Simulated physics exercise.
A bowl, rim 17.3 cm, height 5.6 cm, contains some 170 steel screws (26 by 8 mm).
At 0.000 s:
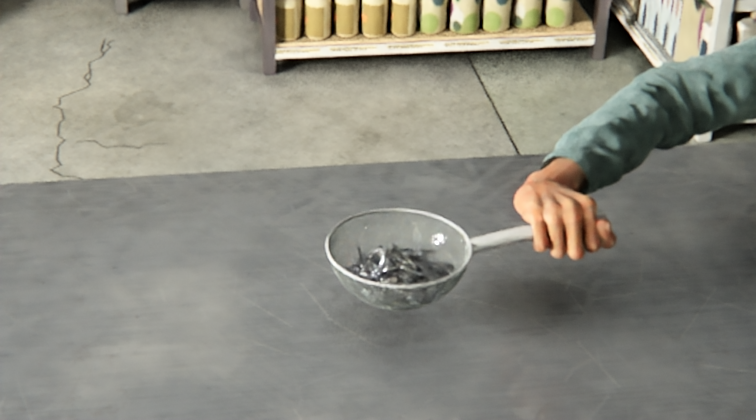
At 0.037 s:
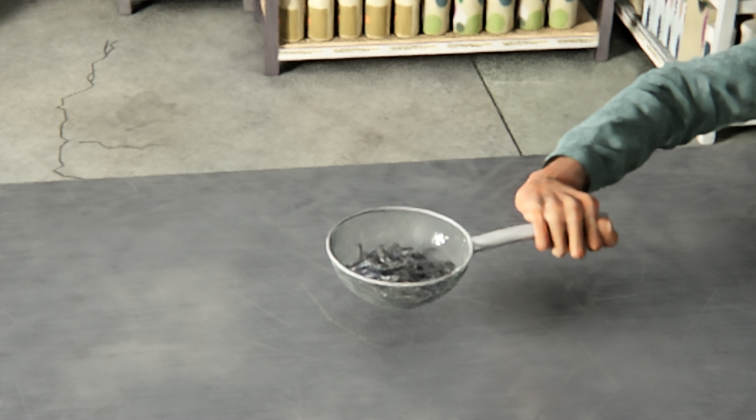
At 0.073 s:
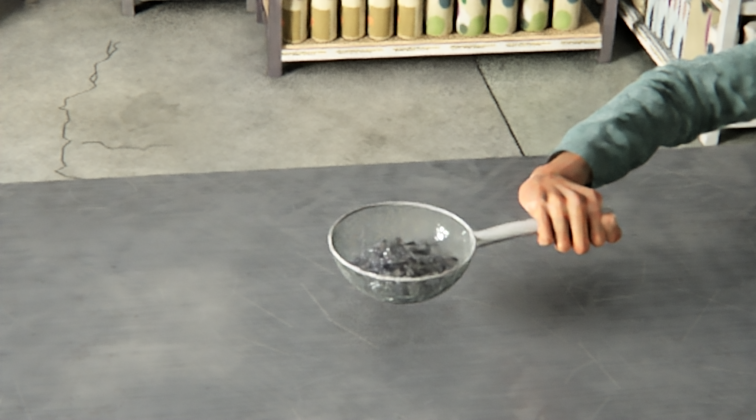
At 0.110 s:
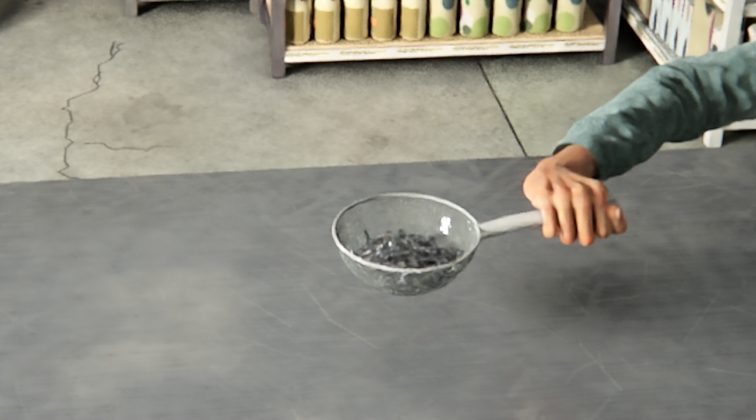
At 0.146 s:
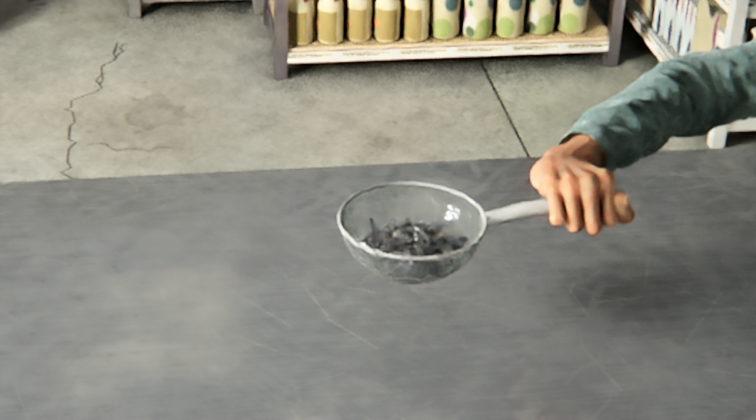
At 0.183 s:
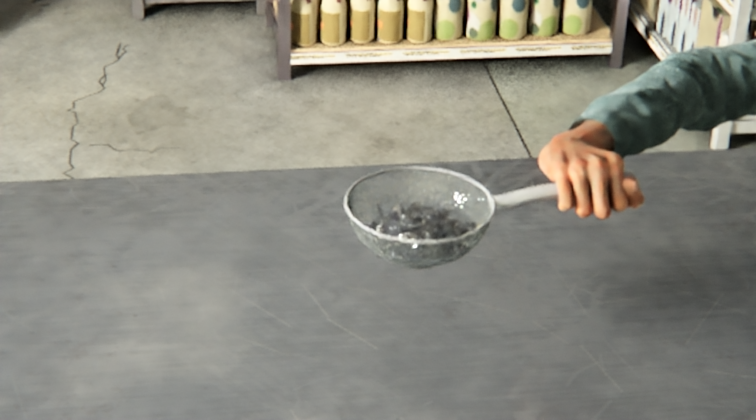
A clear bowl-shaped scoop with a pale handle, holding a pile of small dark metal pieces, rose slowly and drifted slightly right over a gray tabletop as a green-sleeved hand lifted it.
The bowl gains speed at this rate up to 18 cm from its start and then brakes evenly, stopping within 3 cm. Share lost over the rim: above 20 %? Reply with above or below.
Below.
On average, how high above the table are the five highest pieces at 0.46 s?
Roughly 31 cm.
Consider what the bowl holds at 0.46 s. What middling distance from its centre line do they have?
Roughly 5.5 cm.
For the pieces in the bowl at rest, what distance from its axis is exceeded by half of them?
Around 4.5 cm.
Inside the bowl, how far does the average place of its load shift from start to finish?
The centre of the load shifts around 2.5 cm.
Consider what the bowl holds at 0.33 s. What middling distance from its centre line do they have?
3.5 cm.
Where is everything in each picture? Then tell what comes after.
The first picture shows bowl at (397, 292); tilt 0 degrees; moved 0.0 cm; top of the load at (389, 252).
The second picture shows bowl at (398, 290); tilt 0 degrees; moved 0.3 cm; top of the load at (390, 251).
The third picture shows bowl at (401, 285); tilt 0 degrees; moved 1.0 cm; top of the load at (392, 246).
The fourth picture shows bowl at (405, 276); tilt 0 degrees; moved 2.3 cm; top of the load at (397, 237).
The fifth picture shows bowl at (410, 264); tilt 0 degrees; moved 4.0 cm; top of the load at (402, 226).
The sixth picture shows bowl at (418, 248); tilt 0 degrees; moved 6.3 cm; top of the load at (394, 211). Its speed is now 0.69 m/s.
Then, at 0.33 s, bowl 100 %; middle of the pieces not yet landed near (466, 134).
After 0.46 s, bowl 100 %; middle of the pieces not yet landed near (504, 104).
Then, at 0.57 s, bowl 100 %; middle of the pieces not yet landed near (495, 121).
After 0.68 s, bowl 100 %; middle of the pieces not yet landed near (489, 124).
By 1.1 s all is still; bowl 100 %.
